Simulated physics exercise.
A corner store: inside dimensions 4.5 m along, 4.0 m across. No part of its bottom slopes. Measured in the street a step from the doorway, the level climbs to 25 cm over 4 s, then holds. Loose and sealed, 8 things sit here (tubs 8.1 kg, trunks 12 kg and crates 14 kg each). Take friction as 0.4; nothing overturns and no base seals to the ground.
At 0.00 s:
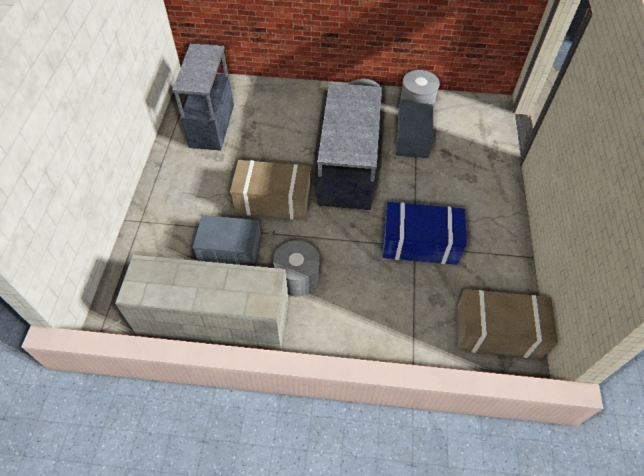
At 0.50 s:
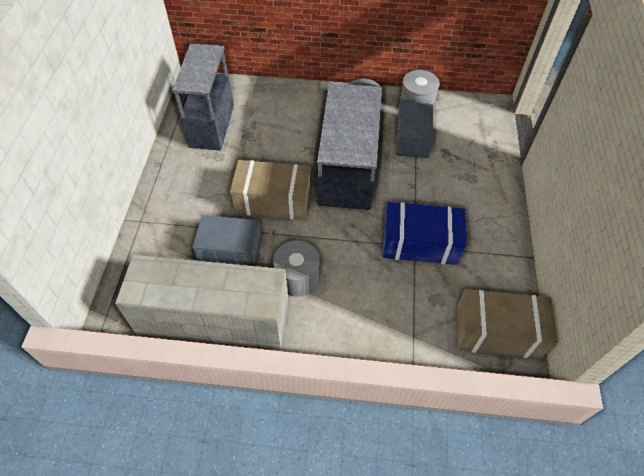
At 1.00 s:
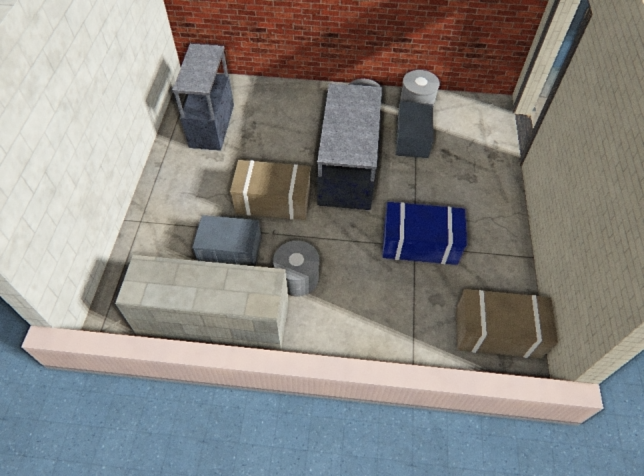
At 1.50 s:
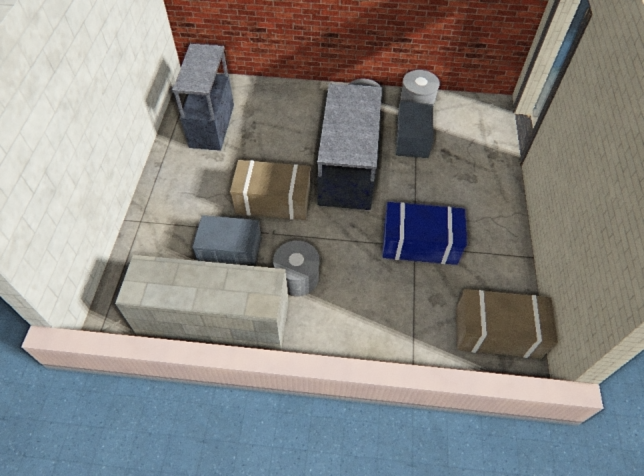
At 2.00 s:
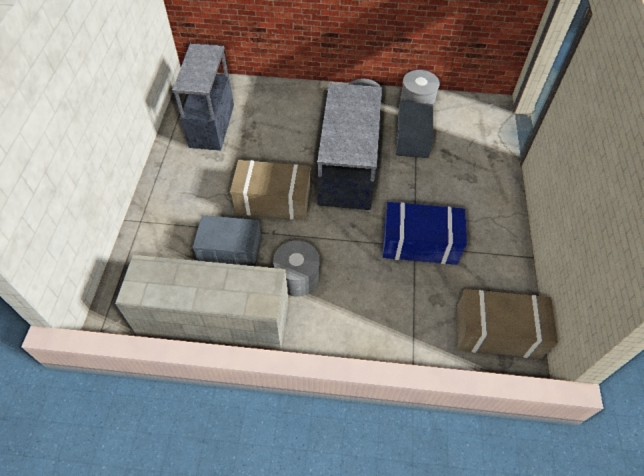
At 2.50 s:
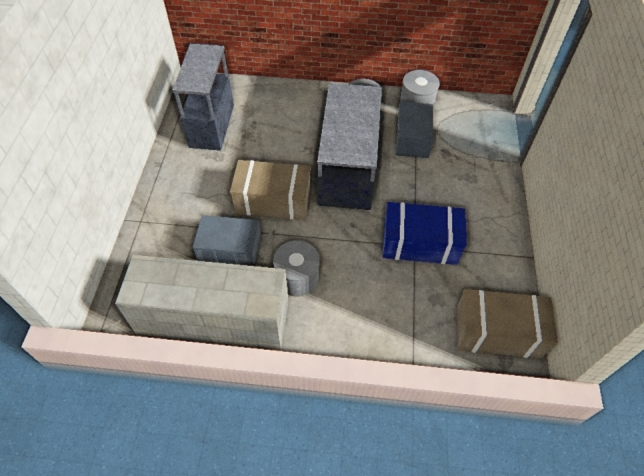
The clip shows a walled store with trunks, crates and other objects on its floor as the paving outside turns blue with water; later, a thin pool enters by the right-hand doorway, while the objects stay still.
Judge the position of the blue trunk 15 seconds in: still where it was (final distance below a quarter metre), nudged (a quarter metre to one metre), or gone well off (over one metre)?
The blue trunk is nudged.
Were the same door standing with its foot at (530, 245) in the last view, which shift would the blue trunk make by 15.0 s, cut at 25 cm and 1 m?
Outcome - blue trunk: Well off.
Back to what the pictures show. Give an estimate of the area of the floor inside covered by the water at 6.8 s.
Close to 12 m2, I'd say.
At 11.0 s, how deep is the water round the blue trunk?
About 8 cm.
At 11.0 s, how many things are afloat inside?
8 at that moment.
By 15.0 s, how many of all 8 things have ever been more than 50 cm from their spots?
Counting them up, I find 8.
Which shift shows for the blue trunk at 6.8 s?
Some 60 cm from the start.
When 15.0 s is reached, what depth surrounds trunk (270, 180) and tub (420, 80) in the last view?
I'd put it at 12 cm and 13 cm respectively.
After 3.5 s the blue trunk is near (426, 223), 0.0 m from its start, aground; 0 afloat.
After 6.8 s the blue trunk is near (450, 272), 0.6 m from its start, aground; 2 afloat.
After 11.0 s the blue trunk is near (448, 301), 0.9 m from its start, afloat; 8 afloat.
After 15.0 s the blue trunk is near (476, 274), 0.7 m from its start, afloat; 8 afloat.
